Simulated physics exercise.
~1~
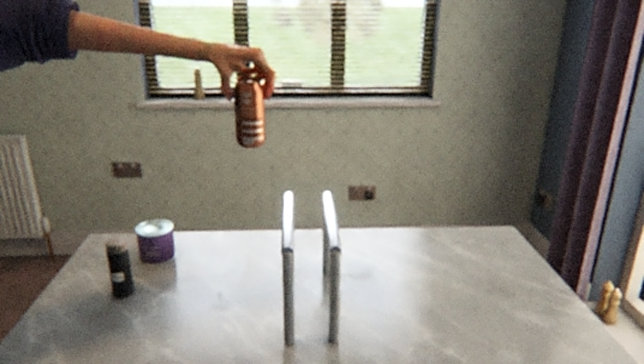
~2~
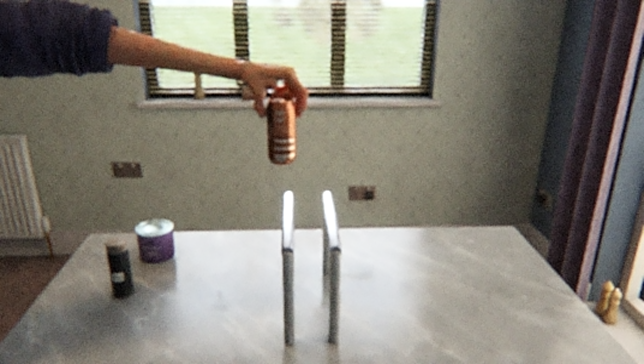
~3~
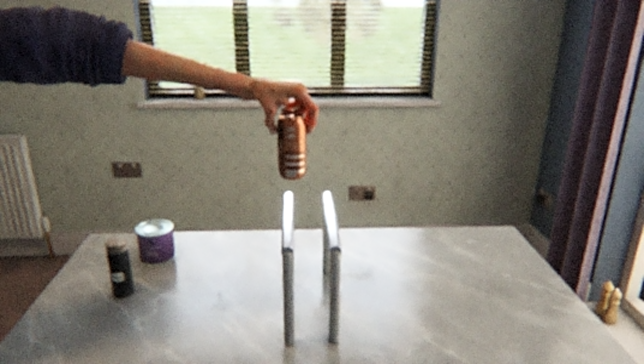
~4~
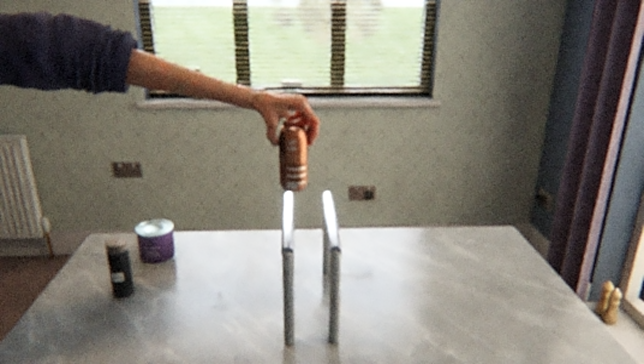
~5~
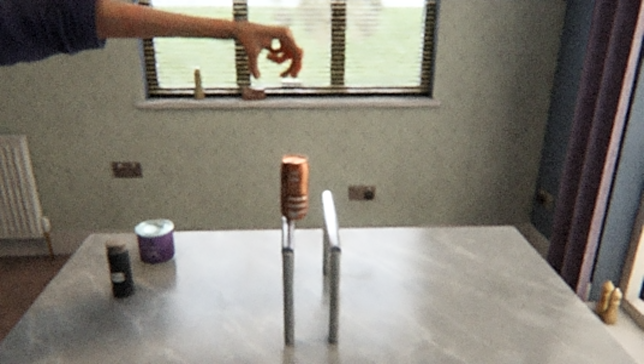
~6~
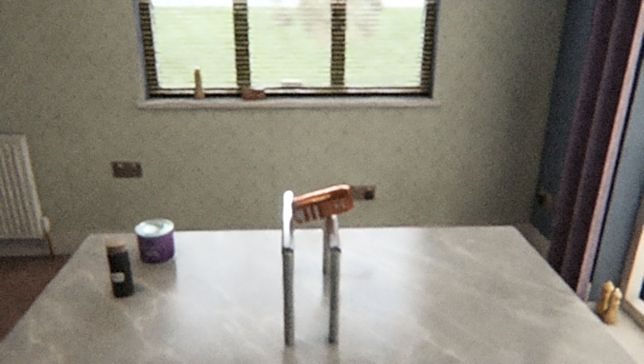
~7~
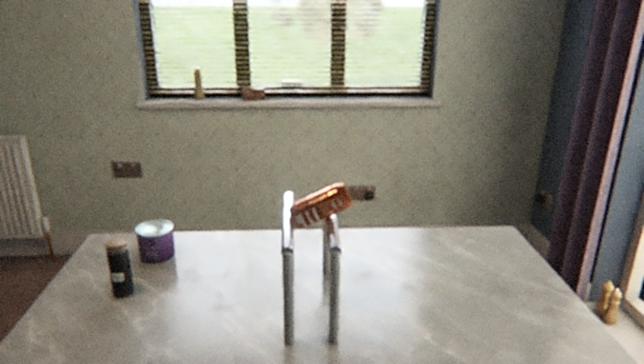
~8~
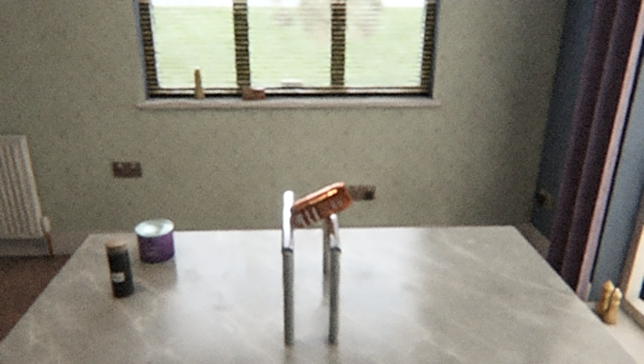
On a pale marbled table in front of a window, two upright metal ledges stand with a narrow gap between them, while a black shaker and a purple tin sit to the left. A hand reaching in from the left holds an orange can upright and carries it right and down until it is above the left ledge. The fingers let go and the hand draws back as the can drops onto that ledge. The can tips over to the right across the gap. It comes to rest slanted on its side, lodged on top of both ledges, while the shaker and tin stay put.
